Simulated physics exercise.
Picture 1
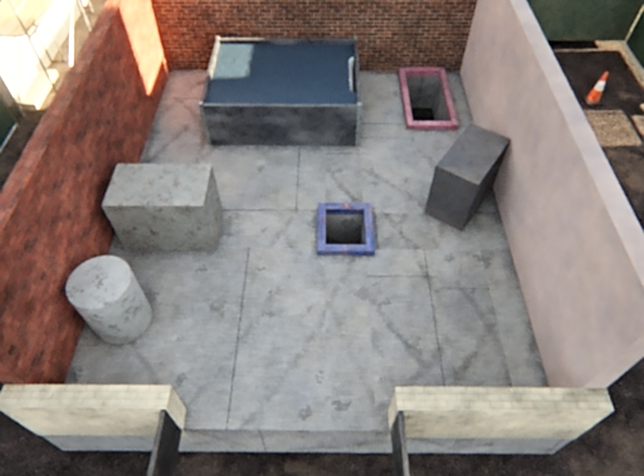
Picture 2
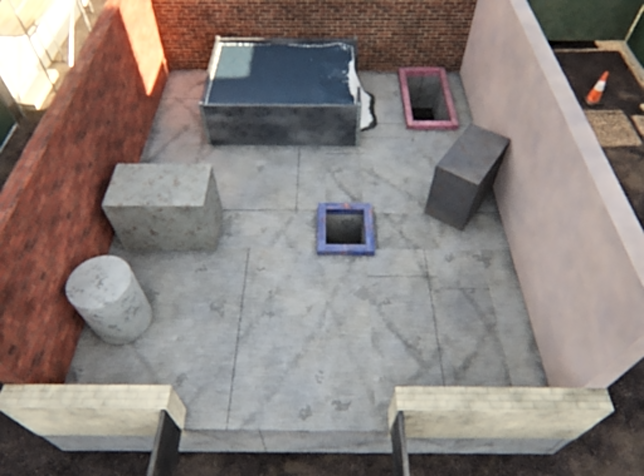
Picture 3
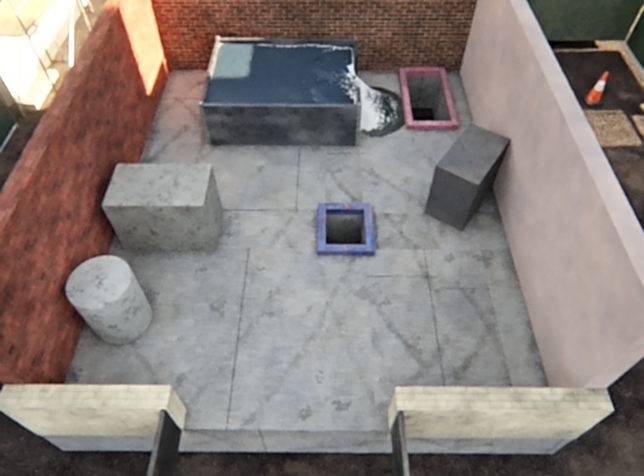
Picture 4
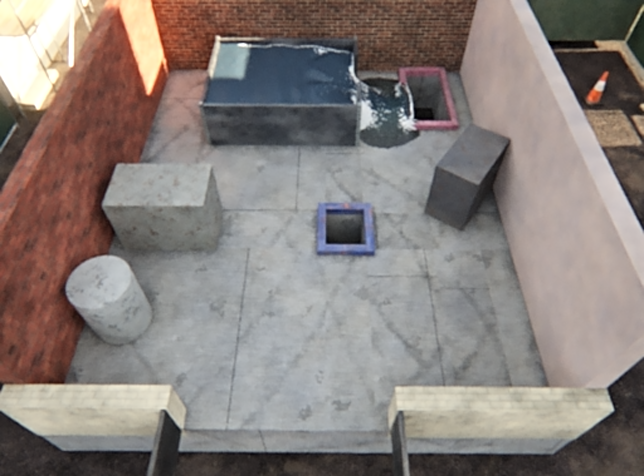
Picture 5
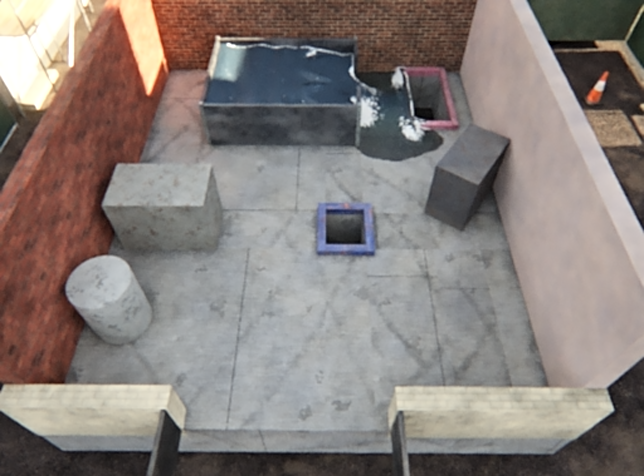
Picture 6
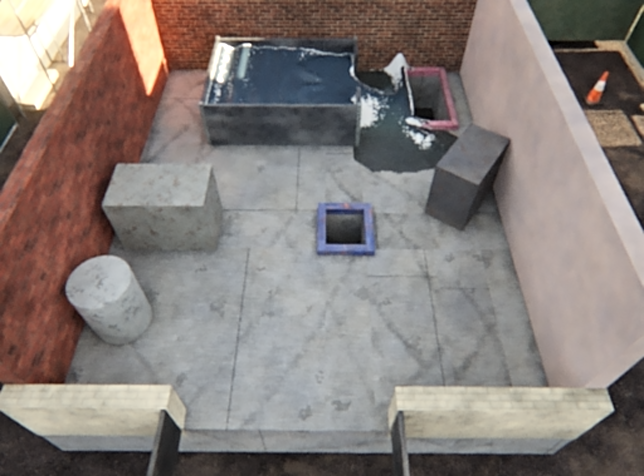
Walled concrete slab seen from above, water pouring from the right side of an open tank and spreading around a pink-edged opening.
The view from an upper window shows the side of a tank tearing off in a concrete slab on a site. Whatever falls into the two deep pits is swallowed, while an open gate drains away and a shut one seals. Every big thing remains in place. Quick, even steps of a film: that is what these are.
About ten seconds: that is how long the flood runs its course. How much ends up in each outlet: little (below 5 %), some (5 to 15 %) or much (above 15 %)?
Outlet by outlet: Gate - little, blue pit - little, pink pit - much.
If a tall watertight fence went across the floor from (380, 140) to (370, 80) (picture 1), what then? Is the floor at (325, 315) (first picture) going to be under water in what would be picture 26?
Untouched.
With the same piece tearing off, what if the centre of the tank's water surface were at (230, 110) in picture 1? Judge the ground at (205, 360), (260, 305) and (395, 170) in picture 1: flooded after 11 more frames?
Spot one unwetted, spot two unwetted, spot three wetted.
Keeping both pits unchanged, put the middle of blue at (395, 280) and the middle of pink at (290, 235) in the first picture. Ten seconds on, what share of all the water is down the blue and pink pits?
Of everything, blue catches 2 per cent while pink catches 8 per cent.
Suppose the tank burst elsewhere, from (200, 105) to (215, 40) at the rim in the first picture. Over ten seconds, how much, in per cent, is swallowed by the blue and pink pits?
In percent: Blue 4, pink 14.
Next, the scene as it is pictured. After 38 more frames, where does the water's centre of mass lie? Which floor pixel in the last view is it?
I reckon somewhere around (322, 127).
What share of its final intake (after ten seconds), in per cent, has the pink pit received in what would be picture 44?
That share would be near 85 %.
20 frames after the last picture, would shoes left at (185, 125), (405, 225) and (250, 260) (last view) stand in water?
Points in order - 1: Unwetted; 2: Inundated; 3: Unwetted.
A moment on, water covers 15 % of the floor; the gate 0 %, the blue pit 0 %, the pink pit 12 %.
Next, water covers 15 % of the floor; the gate 0 %, the blue pit 0 %, the pink pit 22 %.
Then, water covers 25 % of the floor; the gate 0 %, the blue pit 0 %, the pink pit 33 %.
Later, water covers 50 % of the floor; the gate 0 %, the blue pit 0 %, the pink pit 46 %.
In the end, water covers 65 % of the floor; the gate 1 %, the blue pit 0 %, the pink pit 53 %.
